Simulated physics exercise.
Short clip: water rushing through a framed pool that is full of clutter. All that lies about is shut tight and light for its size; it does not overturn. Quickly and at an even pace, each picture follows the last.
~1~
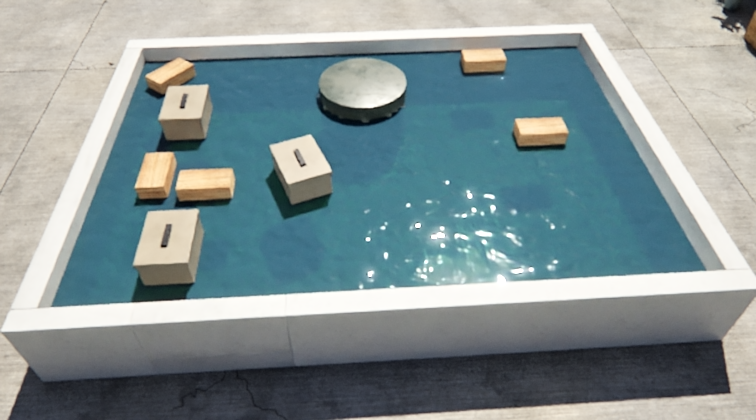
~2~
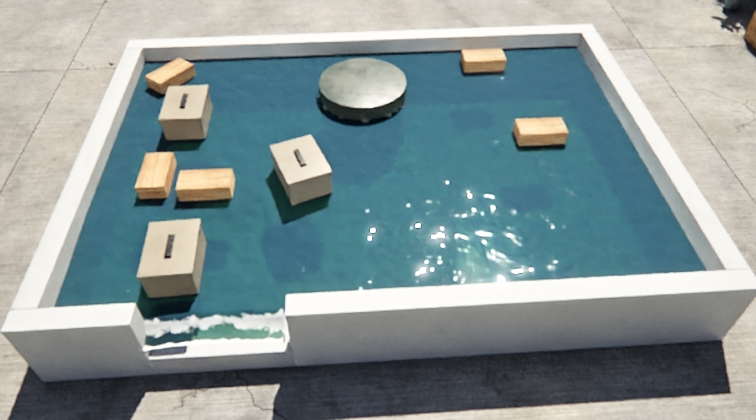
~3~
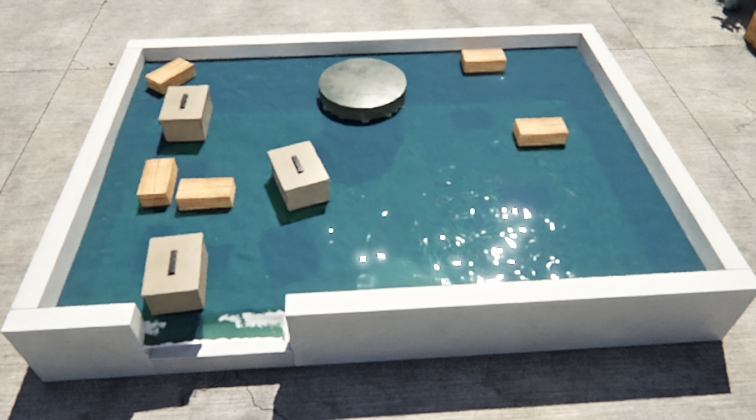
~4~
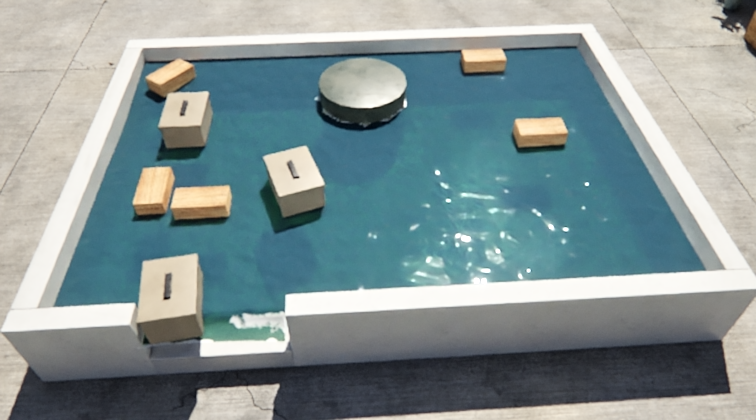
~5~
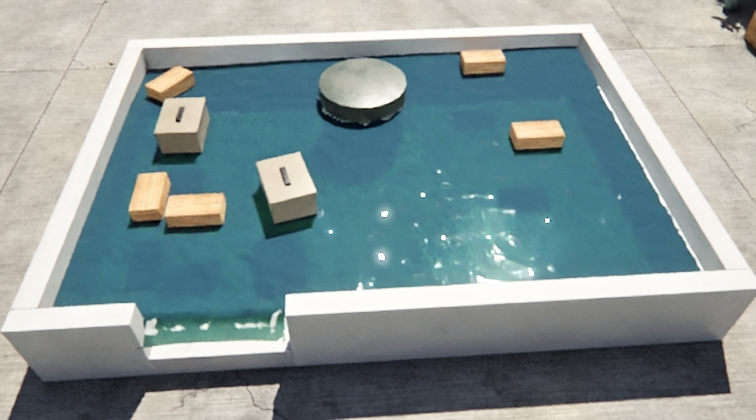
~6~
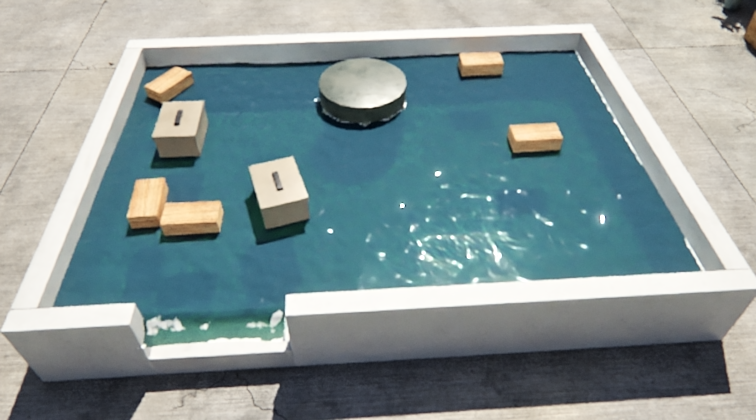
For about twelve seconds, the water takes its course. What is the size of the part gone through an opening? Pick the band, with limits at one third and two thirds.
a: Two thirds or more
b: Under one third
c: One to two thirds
One to two thirds (c).
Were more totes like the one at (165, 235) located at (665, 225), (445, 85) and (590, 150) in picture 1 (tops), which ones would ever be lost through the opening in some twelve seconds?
In order: Never exits; never exits; never exits.
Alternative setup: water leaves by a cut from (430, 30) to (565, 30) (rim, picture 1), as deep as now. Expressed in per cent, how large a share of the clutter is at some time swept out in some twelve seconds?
Roughly 20 %.
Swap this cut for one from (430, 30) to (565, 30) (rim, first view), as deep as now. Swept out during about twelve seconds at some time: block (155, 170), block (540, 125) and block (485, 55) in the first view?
Per item as listed - not lost, swept away, swept away.
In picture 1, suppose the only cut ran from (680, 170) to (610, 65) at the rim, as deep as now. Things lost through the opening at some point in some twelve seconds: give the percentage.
My figure is 20 %.
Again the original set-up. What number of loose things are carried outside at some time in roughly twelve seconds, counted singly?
It comes to 4.
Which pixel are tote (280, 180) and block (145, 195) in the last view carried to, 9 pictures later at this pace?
Look for them around (231, 248) and (142, 253).
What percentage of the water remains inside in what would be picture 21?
Roughly 76 percent.
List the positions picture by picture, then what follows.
In the first frame, a block at (204, 179), afloat; a block at (155, 170) floats; 0 of 8 have shifted.
In the second frame, a block at (204, 179), afloat; a block at (155, 170), afloat; 1 of 8 have shifted.
In the third frame, a block at (205, 188) floats, close to its start; a block at (156, 176) floats, close to its start; 2 of 8 have shifted.
In the fourth frame, a block at (200, 197) floats, close to its start; a block at (152, 185) floats, close to its start; 4 of 8 have shifted.
In the fifth frame, a block at (194, 205) floats, close to its start; a block at (148, 191) floats, close to its start; 6 of 8 have shifted.
In the sixth frame, a block at (191, 213) floats, close to its start; a block at (146, 197) floats, close to its start; 7 of 8 have shifted.
A moment on, 1 of 8 are out; 7 afloat.
Next, 2 of 8 are out; 6 afloat.
Later, 4 of 8 are out; 4 afloat.
In the end, 4 of 8 are out; 4 afloat.
